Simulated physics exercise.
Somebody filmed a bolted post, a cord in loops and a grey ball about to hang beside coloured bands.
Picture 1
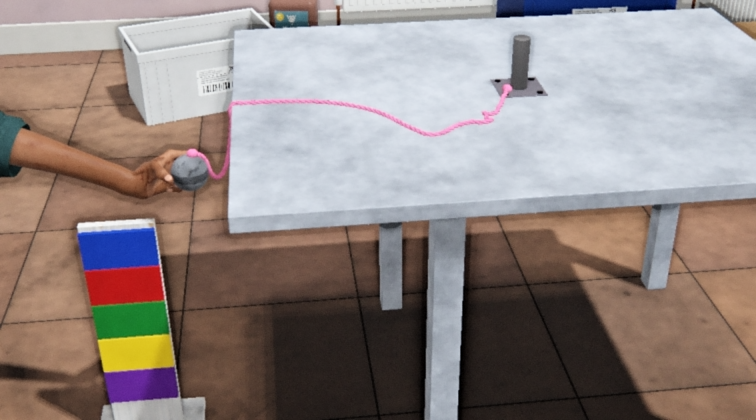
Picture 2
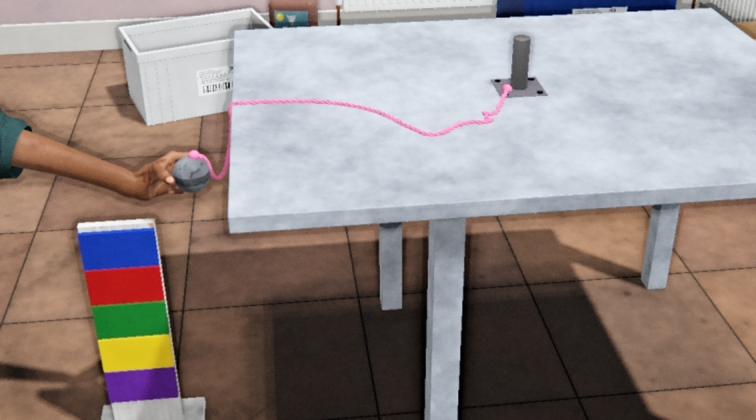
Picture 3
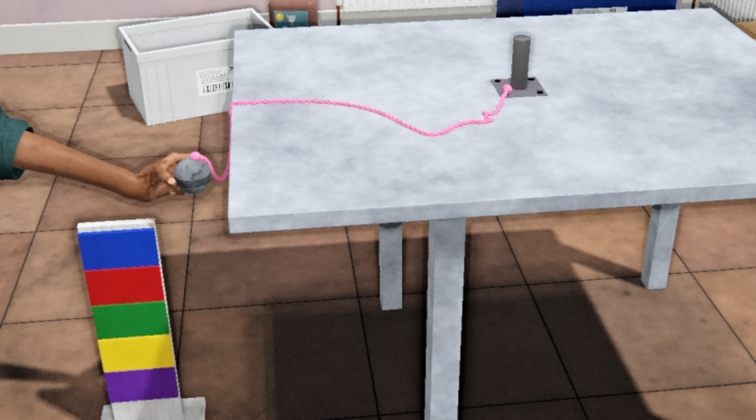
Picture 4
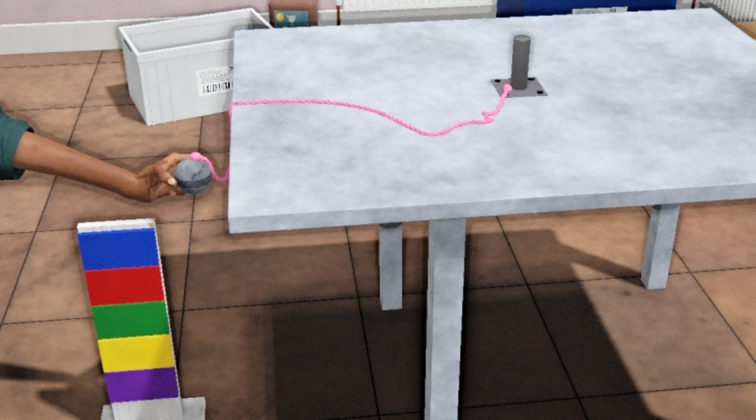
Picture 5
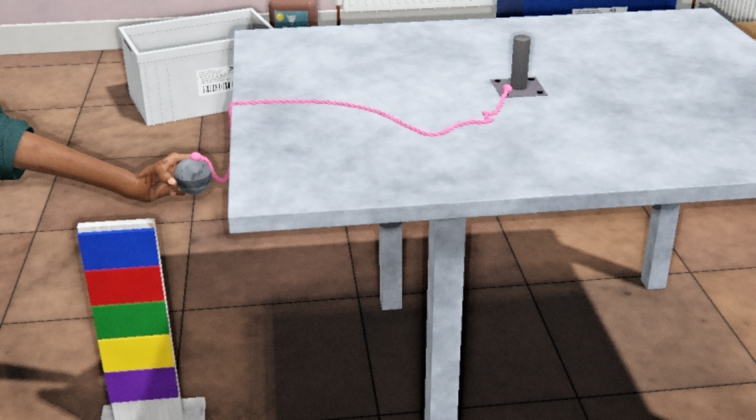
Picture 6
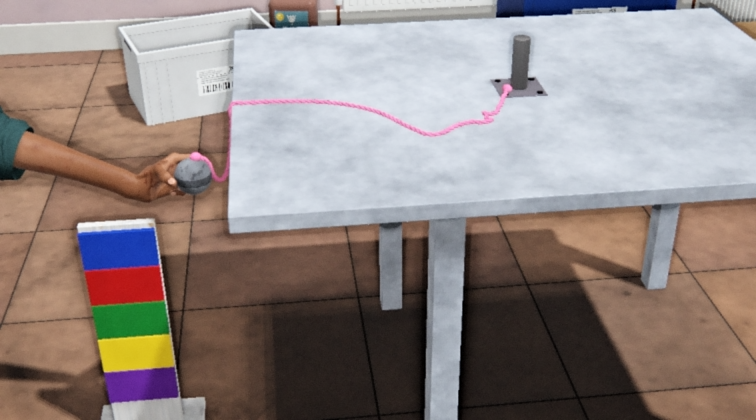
A dark-sleeved arm reaches in from the left of a tiled room, seen from slightly above, its hand holding a grey ball beside a pale grey table. A pink cord runs from the ball across the tabletop to a dark upright post, with blue, red, green, yellow and purple bands below the hand. The hand and ball shift very slightly rightward, then stay nearly still.
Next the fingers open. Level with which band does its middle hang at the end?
The cord holds its middle at yellow.
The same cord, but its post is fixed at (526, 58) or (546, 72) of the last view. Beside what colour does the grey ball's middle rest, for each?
It would be green; green.
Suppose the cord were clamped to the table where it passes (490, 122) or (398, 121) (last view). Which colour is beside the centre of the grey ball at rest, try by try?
It would be green; red.
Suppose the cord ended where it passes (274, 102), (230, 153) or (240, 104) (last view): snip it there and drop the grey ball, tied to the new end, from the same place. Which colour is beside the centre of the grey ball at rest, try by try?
Taking them in turn: No band; red; blue.
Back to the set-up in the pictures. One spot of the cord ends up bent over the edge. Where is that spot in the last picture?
That spot is around (343, 104).
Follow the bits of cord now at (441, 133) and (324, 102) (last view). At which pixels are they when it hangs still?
The first at (353, 104), the second at (232, 141).
Soon after, ball near (268, 336); level with green.
After that, ball near (233, 330); level with yellow.
In the end, ball near (255, 341); level with yellow. At yellow.
